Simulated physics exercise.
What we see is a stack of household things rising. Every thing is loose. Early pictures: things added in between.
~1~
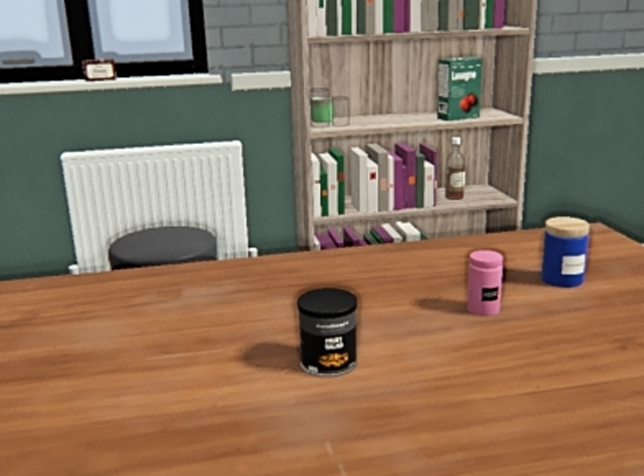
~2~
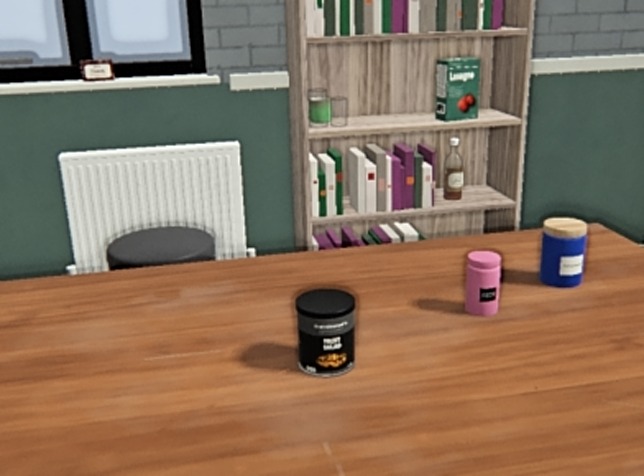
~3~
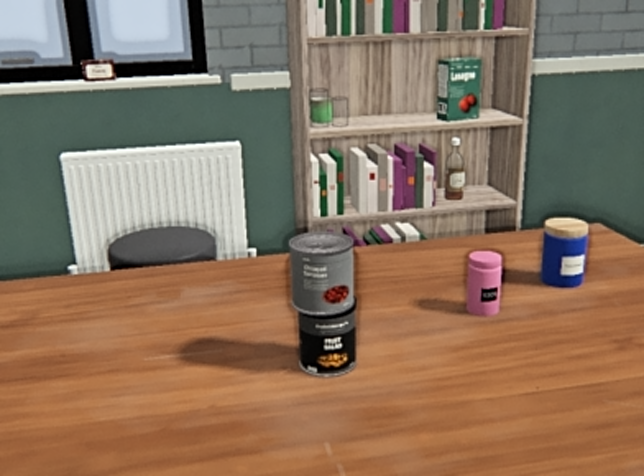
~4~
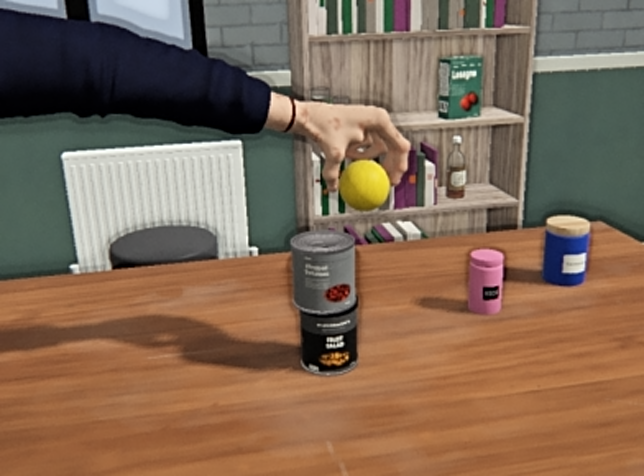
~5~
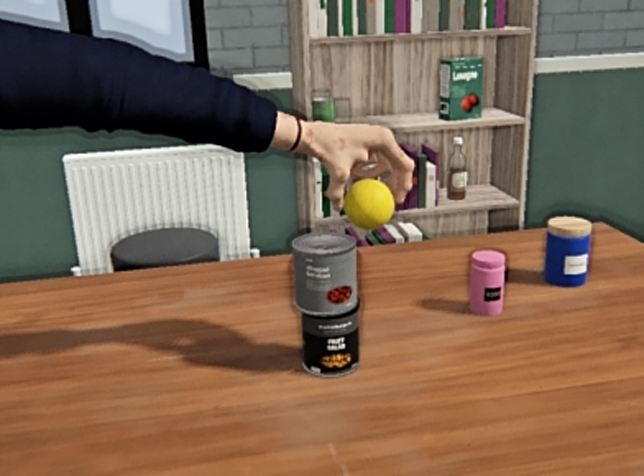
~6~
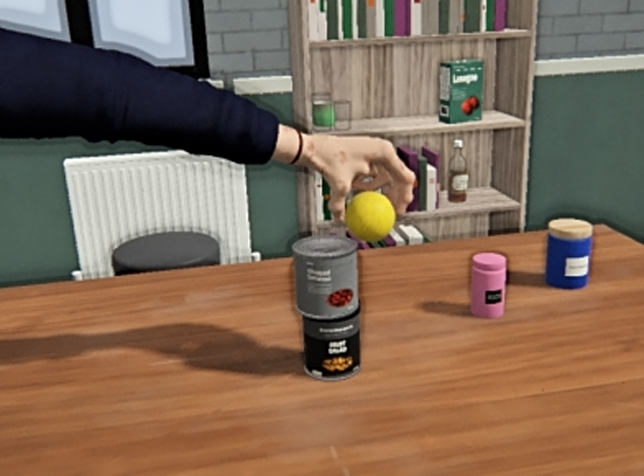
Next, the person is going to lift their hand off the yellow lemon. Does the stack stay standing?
No.
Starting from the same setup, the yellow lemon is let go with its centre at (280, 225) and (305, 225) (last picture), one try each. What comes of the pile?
The pile tips over in the first case, then in the second case it remains stable.
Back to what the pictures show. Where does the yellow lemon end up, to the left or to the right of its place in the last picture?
Result: Further right.
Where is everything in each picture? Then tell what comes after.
In the first picture, the last thing is not in view yet; pink shaker (485, 283).
In the second picture, the last thing is not in view yet.
In the third picture, the last thing is not in view yet; pink shaker (484, 283).
The fourth picture shows still above its spot; yellow lemon (364, 185); grey pot (324, 271).
The fifth picture shows still above its spot; yellow lemon (369, 204); pink shaker (487, 283).
The sixth picture shows set down, still held; yellow lemon (370, 217); grey pot (326, 276).
Then, 0.20 s on from there, yellow lemon shifted a little near (379, 231).
Then, 0.30 s on from there, yellow lemon now fallen.
Then, 0.40 s on from there, things are still on the move.
In the end, fallen, yellow lemon; the other 4 unmoved. At the end, from the last picture's camera, yellow lemon near (411, 337). The pile loses its balance.
